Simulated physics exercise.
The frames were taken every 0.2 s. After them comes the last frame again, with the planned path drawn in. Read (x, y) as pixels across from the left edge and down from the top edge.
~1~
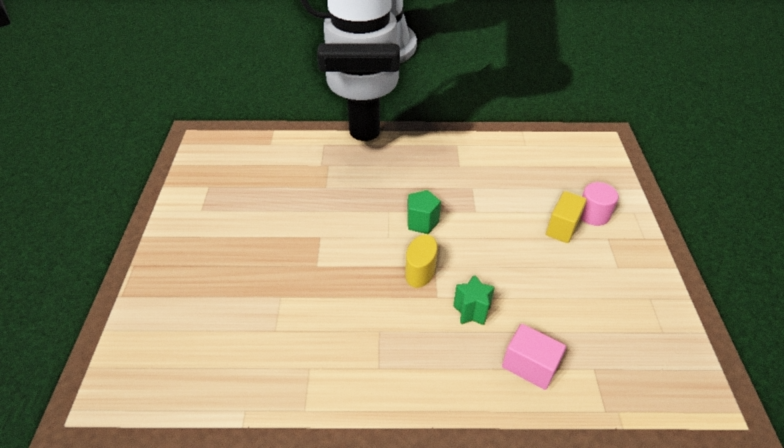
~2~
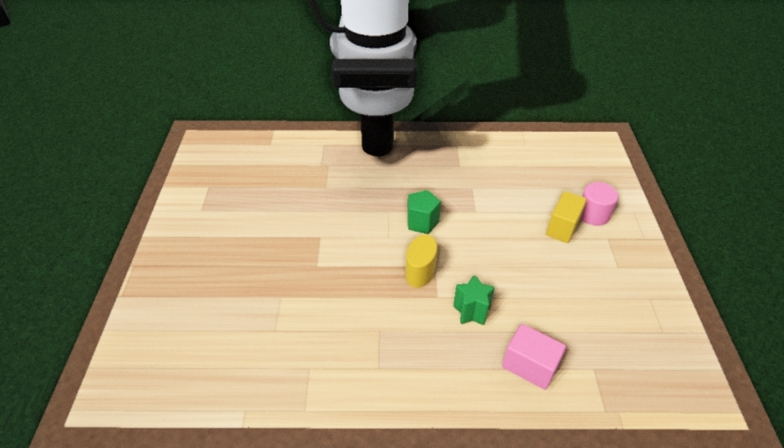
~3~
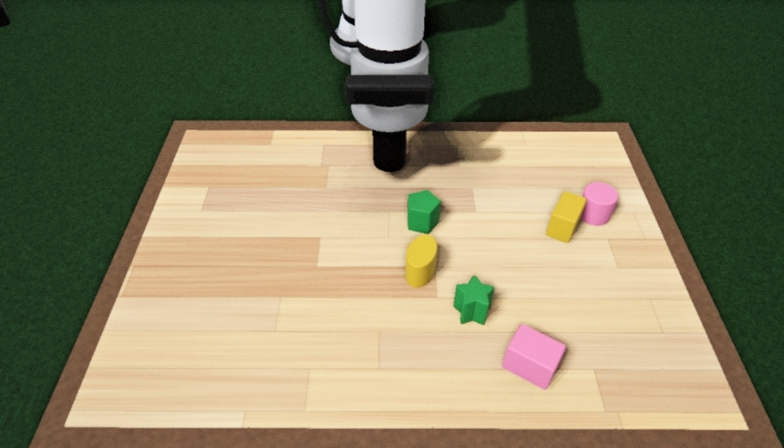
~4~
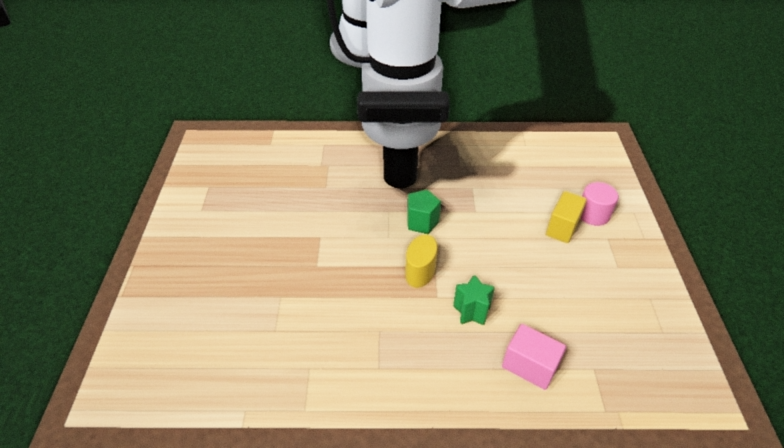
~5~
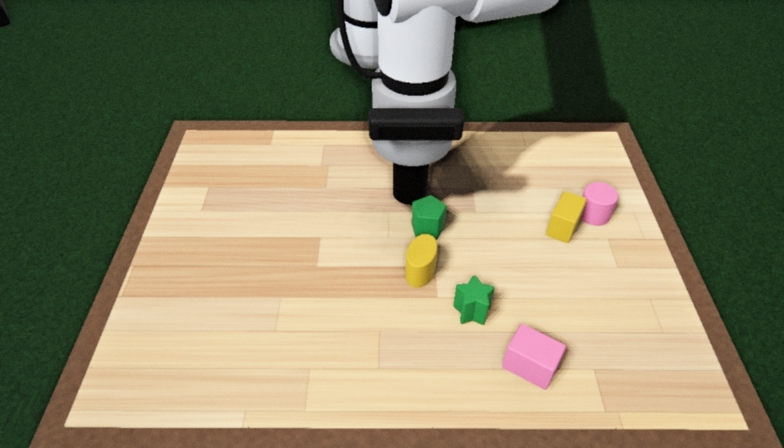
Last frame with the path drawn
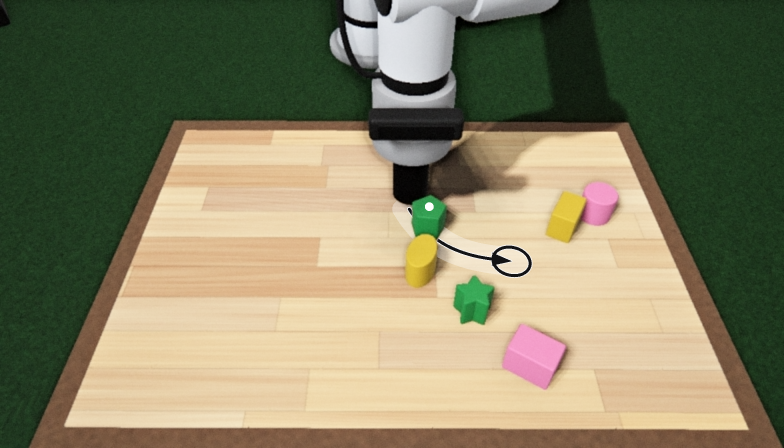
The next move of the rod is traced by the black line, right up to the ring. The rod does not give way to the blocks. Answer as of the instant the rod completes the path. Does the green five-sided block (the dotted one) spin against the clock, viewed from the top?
No.
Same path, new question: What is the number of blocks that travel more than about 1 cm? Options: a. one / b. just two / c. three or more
a.
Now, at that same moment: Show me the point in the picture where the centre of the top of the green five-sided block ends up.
My prediction: (501, 265).
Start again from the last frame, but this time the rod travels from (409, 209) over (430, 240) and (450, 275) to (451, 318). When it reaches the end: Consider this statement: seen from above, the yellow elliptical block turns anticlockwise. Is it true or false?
That claim is false.
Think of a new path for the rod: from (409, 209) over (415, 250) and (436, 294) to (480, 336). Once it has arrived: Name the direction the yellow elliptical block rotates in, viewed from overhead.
It turns clockwise.
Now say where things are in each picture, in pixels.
Rod's lower end at (365, 132); yellow elliptical block at (422, 249); green five-sided block at (423, 200), in the first picture.
Rod at (378, 147); blocks still, in the second picture.
Rod at (390, 162); blocks still, in the third picture.
Rod at (400, 177); blocks still, in the fourth picture.
Rod at (410, 193); yellow elliptical block at (422, 249); green five-sided block at (429, 207), in the fifth picture.
Drawn move, from (409, 209) by way of (431, 235) and (468, 254) to (511, 261); the dot is on the green five-sided block.
The first path, step by step. One third of the way, rod at (433, 220); green five-sided block at (457, 234), turned 15° anticlockwise.
Two thirds of the way, rod at (470, 238); green five-sided block at (490, 258), turned 15° clockwise.
At the end, rod at (515, 245); yellow elliptical block still; green five-sided block at (501, 265), turned 35° clockwise.
